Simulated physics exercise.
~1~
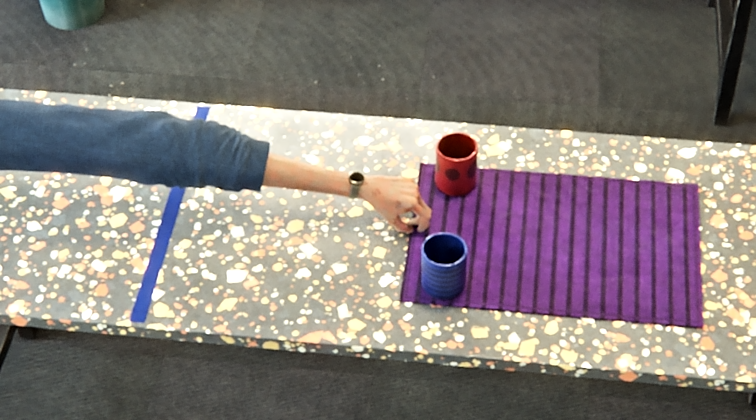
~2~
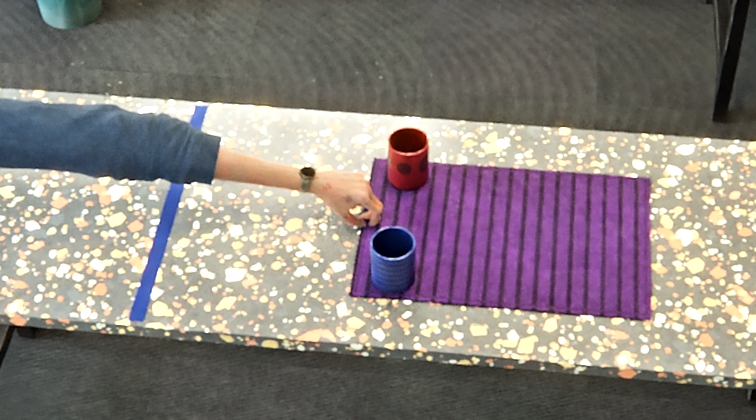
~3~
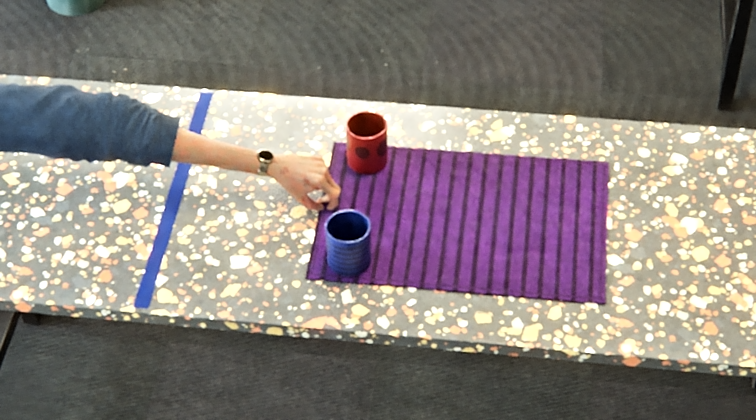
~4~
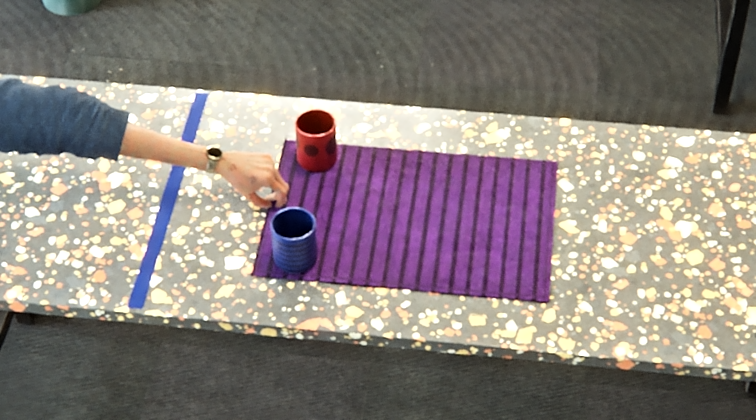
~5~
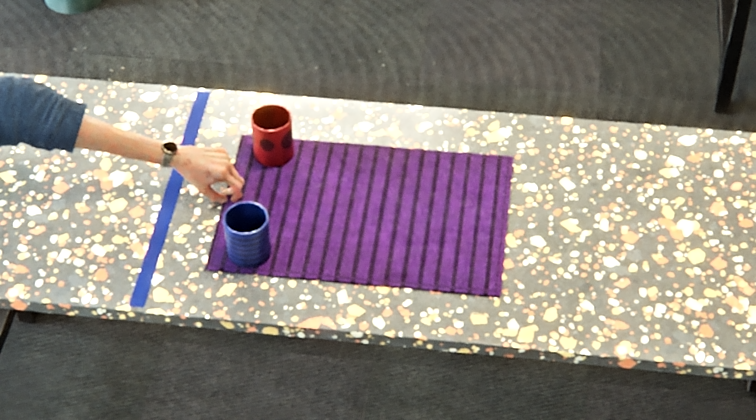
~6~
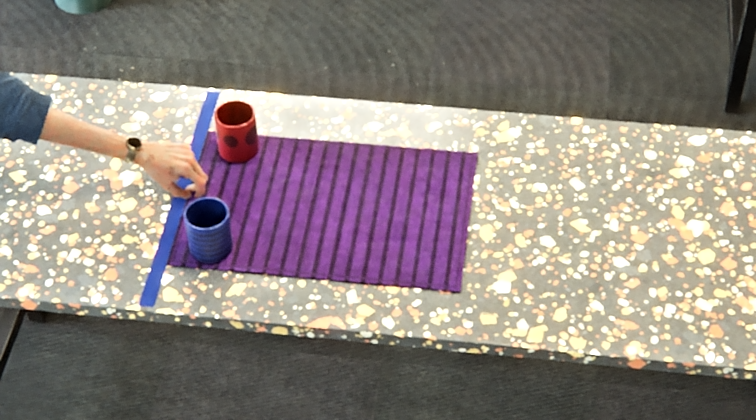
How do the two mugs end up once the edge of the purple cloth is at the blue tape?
Both the red mug and the blue mug are still standing on the cloth, close to its left edge.
